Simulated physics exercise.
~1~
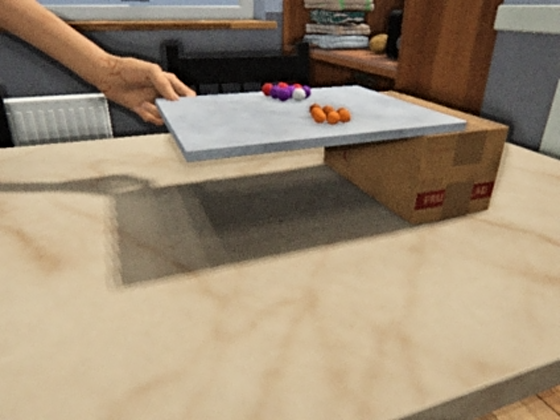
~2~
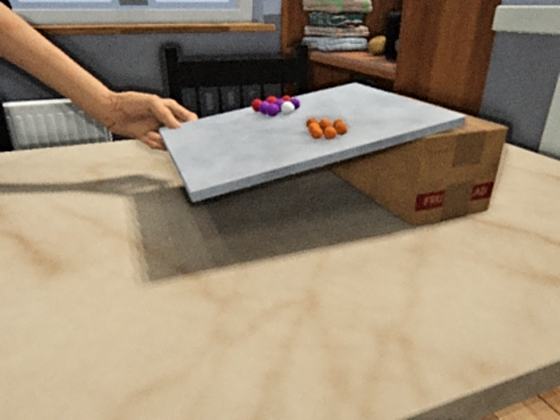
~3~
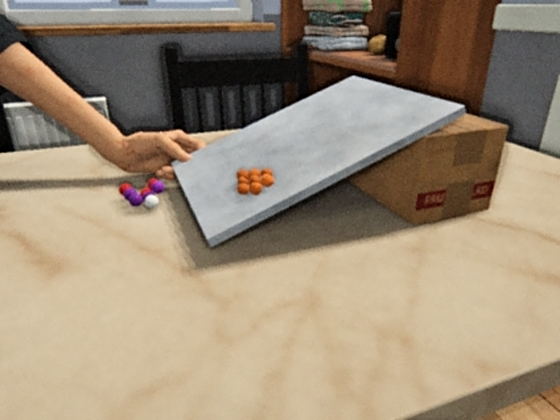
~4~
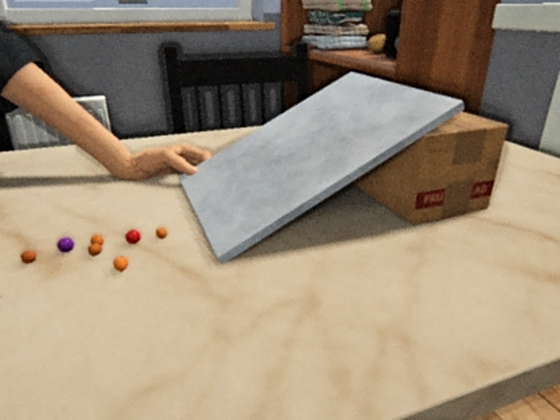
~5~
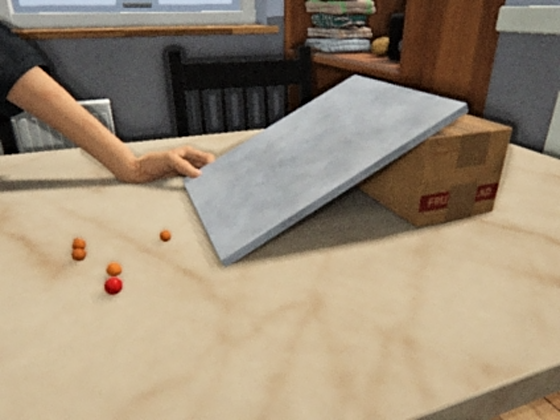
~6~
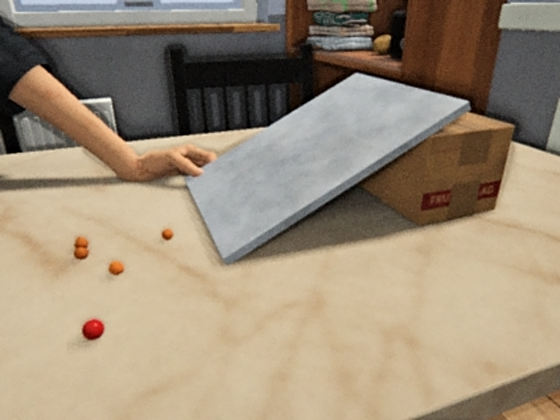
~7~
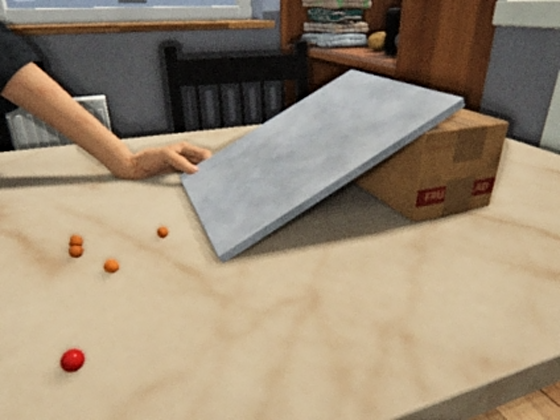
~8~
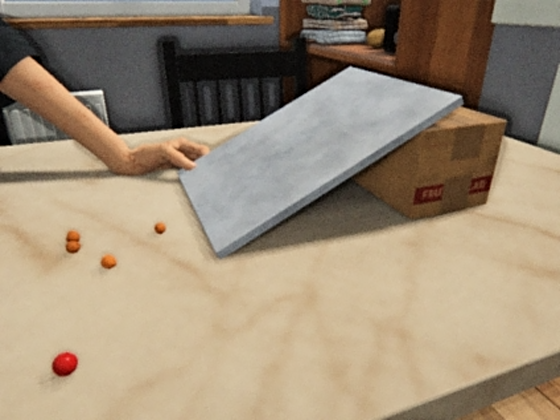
On a marble-topped table, a hand lowered one end of a board propped on a cardboard box, and two clusters of small colourful balls rolled off to the left; four orange ones stopped nearby, while a red one rolled farther toward the front.
